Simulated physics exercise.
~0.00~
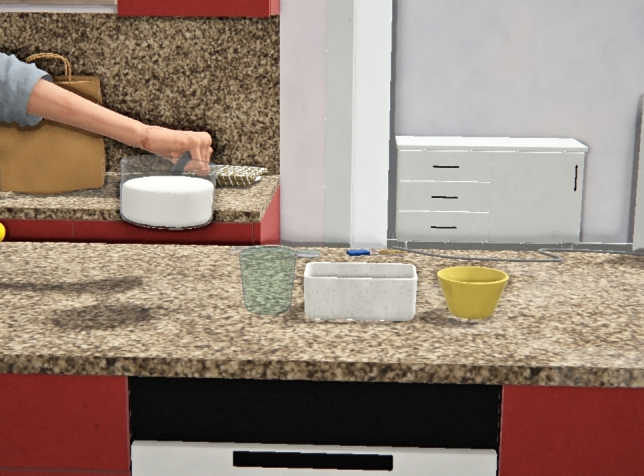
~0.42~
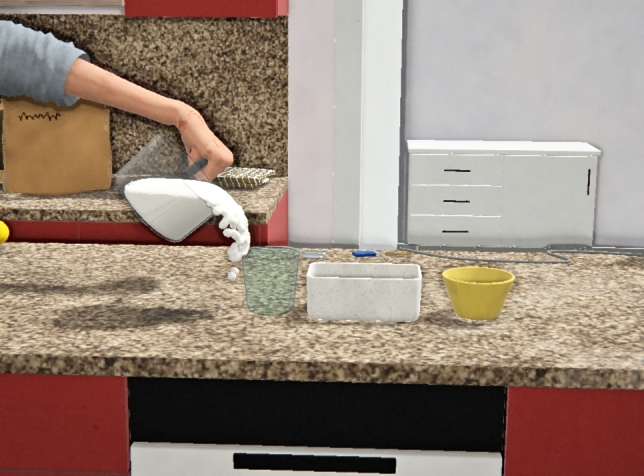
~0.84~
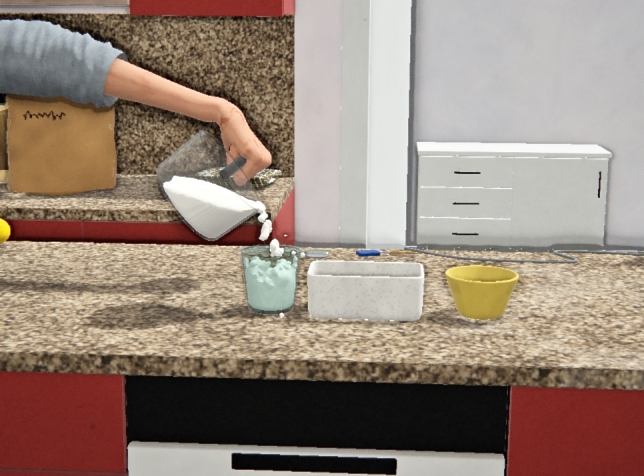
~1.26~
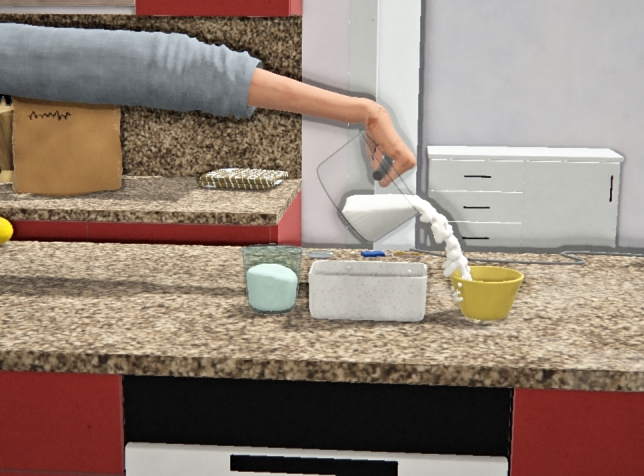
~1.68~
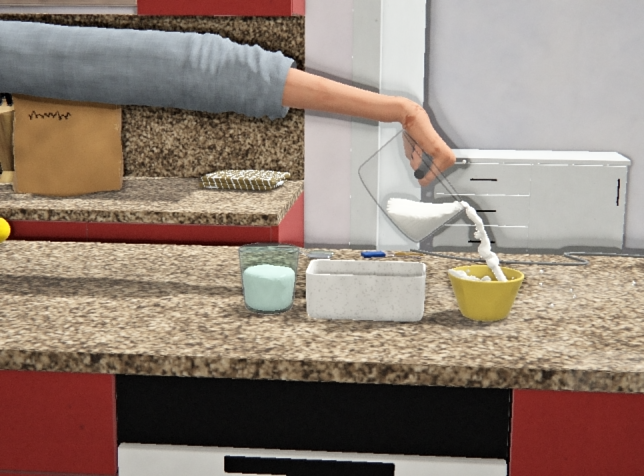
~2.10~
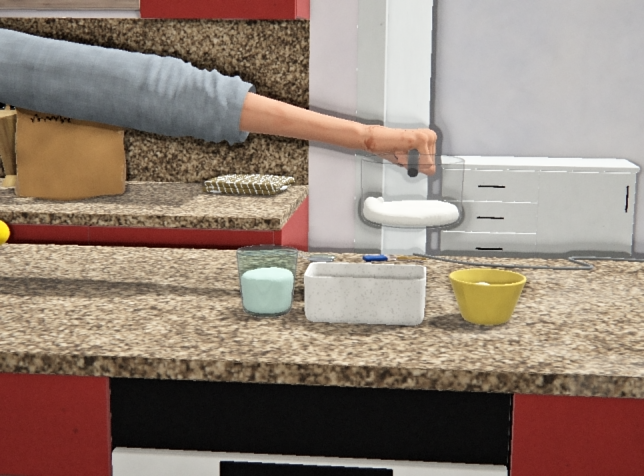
A hand tilts a clear saucepan, pouring milk into the tumbler and yellow cup, then levels it.
